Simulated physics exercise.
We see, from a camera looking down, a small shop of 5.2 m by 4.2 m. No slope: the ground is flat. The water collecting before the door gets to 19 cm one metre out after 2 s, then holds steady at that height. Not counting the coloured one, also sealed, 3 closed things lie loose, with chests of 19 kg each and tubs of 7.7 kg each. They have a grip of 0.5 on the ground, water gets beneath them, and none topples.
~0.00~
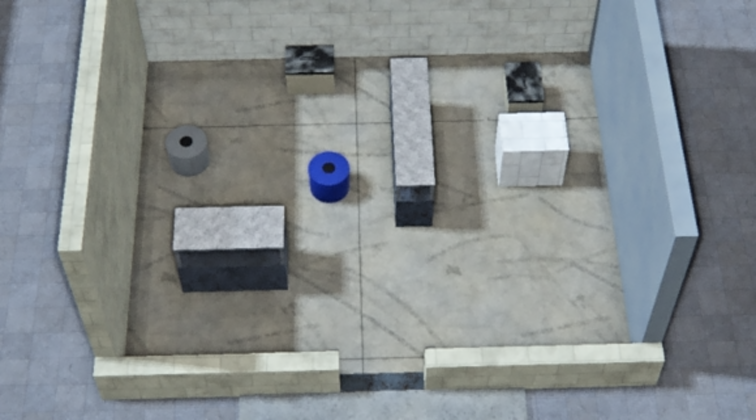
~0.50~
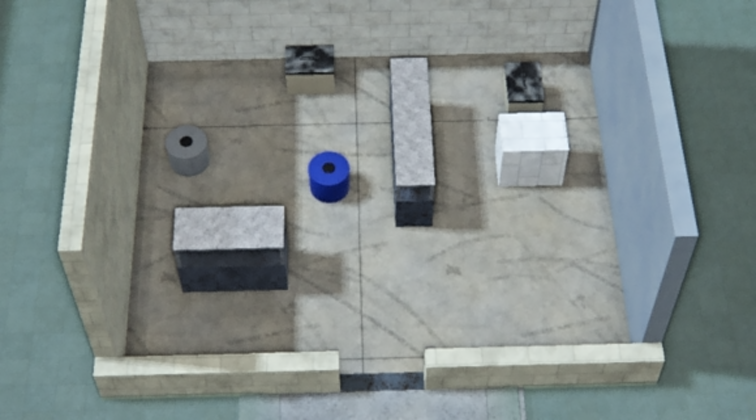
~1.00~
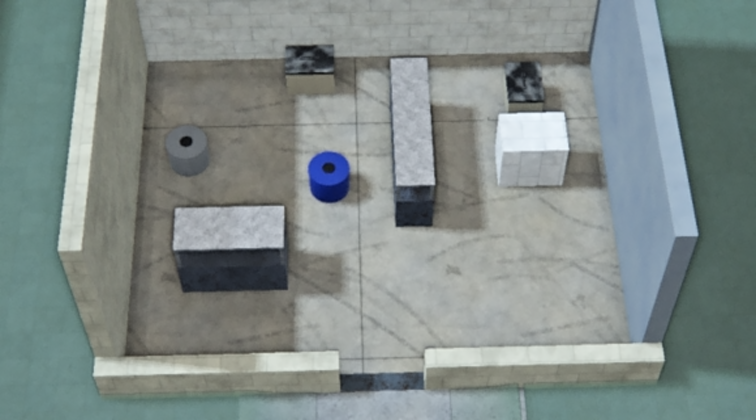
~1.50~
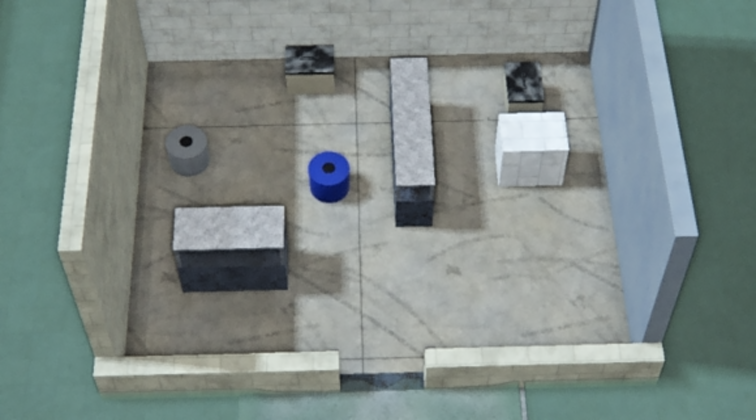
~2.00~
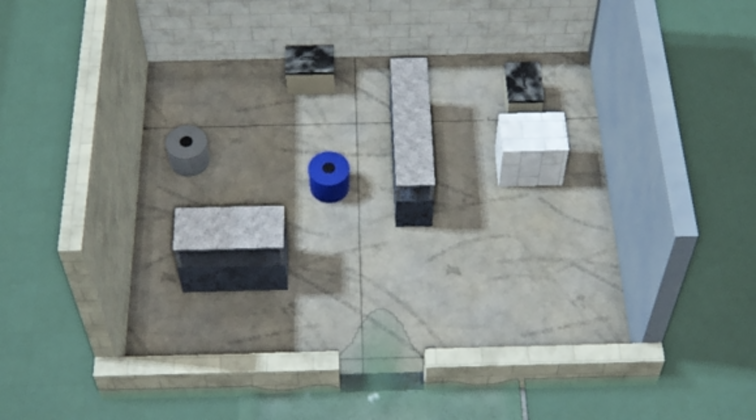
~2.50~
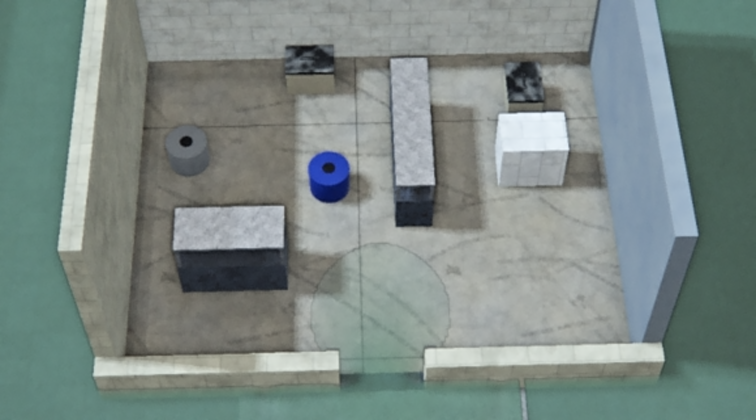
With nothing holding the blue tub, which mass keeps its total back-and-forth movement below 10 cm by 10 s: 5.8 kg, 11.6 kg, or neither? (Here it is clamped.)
I'd say it needs more than both.
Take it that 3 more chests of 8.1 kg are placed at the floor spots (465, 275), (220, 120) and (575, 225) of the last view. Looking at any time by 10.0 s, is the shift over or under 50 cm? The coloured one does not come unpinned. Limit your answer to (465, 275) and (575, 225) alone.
Order as asked: Goes beyond / goes beyond.
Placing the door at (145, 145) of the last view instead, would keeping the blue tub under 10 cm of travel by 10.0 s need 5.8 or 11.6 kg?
Result: Nothing offered works.
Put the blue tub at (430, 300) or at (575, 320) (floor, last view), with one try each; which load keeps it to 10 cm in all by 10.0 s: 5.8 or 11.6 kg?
For the first start neither one suffices; for the second the lighter one suffices.
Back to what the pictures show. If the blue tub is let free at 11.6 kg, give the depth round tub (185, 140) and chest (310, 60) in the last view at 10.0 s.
Close to 5 and 6 centimetres.
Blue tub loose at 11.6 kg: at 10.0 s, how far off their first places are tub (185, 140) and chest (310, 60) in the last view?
First 5 cm, then 0 cm.
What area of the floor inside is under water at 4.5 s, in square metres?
At that time the wet patch spans about 11.5 m2.
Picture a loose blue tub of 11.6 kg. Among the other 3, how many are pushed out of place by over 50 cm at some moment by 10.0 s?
Result: 0.
After 3.5 s the blue tub would be 8 cm from its start with 5.8 kg and 0 cm from its start with 11.6 kg; 4 cm of water round it then.
After 4.5 s the blue tub would be 74 cm from its start with 5.8 kg and 18 cm from its start with 11.6 kg; 4 cm of water round it then.
After 7.0 s the blue tub would be 136 cm from its start with 5.8 kg and 21 cm from its start with 11.6 kg; 5 cm of water round it then.
After 10.0 s the blue tub would be 213 cm from its start with 5.8 kg and 21 cm from its start with 11.6 kg; 5 cm of water round it then.
